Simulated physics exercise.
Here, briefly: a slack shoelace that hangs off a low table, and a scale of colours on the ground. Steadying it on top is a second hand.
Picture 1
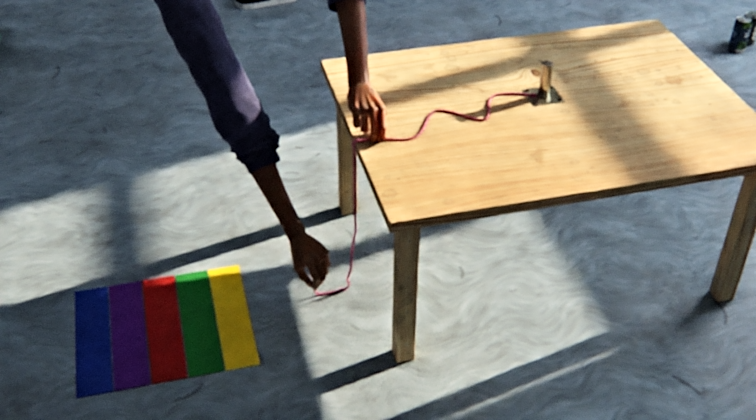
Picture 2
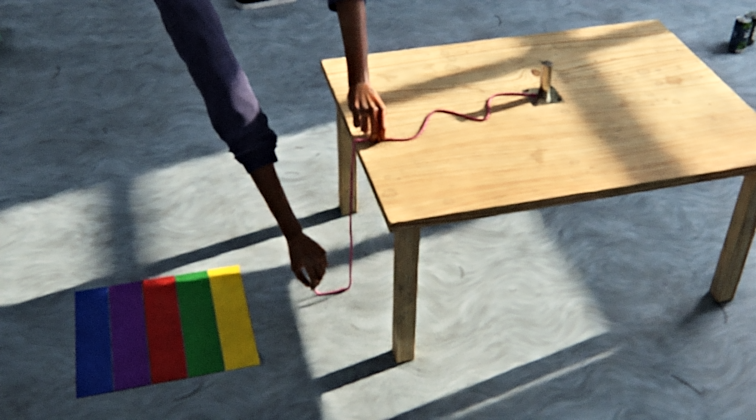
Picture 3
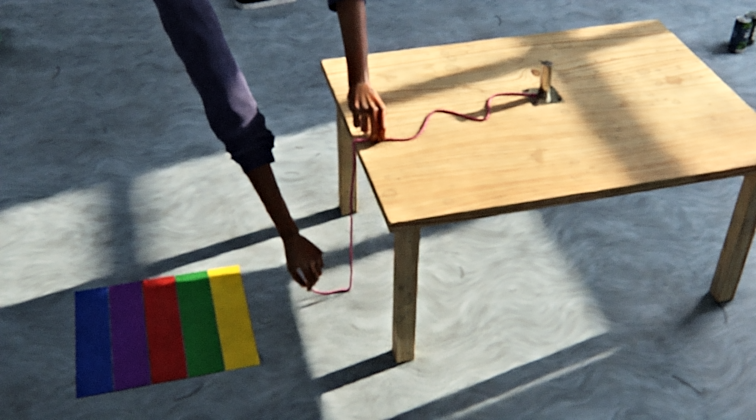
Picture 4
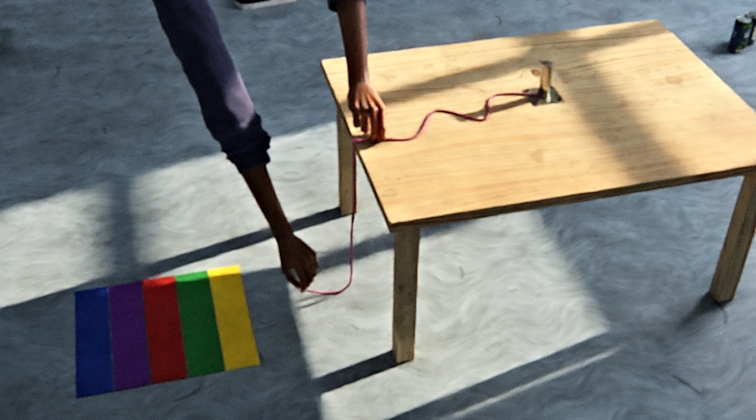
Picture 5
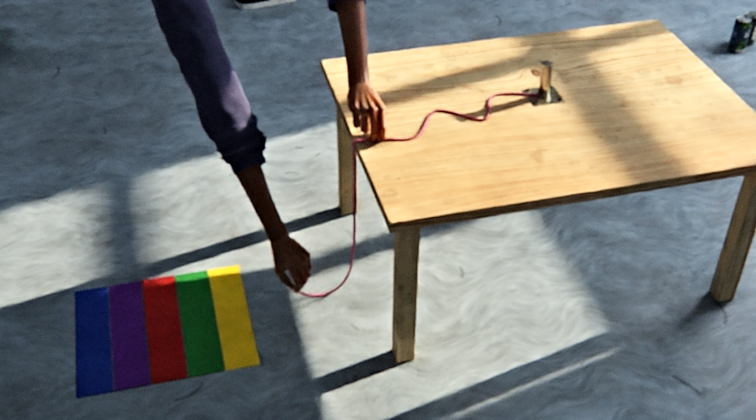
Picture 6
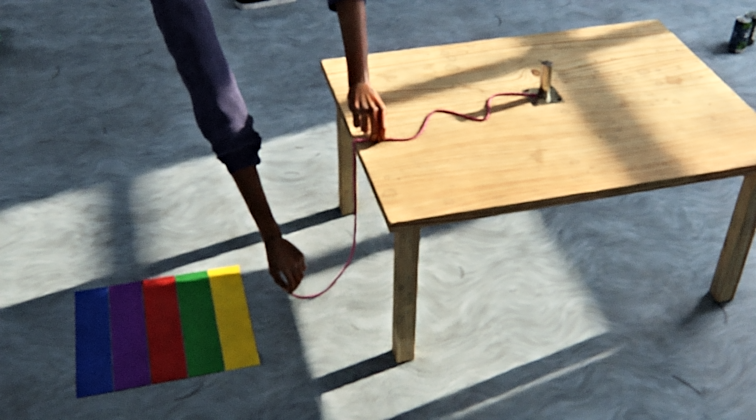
A hand drawing the loose end of a slack red shoelace slowly left below a low table, beside coloured stripes on the ground.
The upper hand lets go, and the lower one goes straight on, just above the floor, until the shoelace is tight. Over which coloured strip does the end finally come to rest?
Over the purple strip.
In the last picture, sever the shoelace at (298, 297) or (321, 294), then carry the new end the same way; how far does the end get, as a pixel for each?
The first cut gives (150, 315) and the second gives (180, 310).
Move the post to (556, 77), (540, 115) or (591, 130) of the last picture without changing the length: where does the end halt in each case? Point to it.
Places per try: (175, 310); (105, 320); (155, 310).
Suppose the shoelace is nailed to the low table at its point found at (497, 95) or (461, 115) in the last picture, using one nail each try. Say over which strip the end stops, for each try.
Strip colours by try: Purple / red.
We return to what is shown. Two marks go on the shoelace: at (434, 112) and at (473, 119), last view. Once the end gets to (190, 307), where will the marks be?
Approx. (404, 125); approx. (445, 117).
Soon after, end near (190, 307); over green.
Then, end near (151, 313); over red.
At full stretch, end near (128, 317); over purple. Over purple.
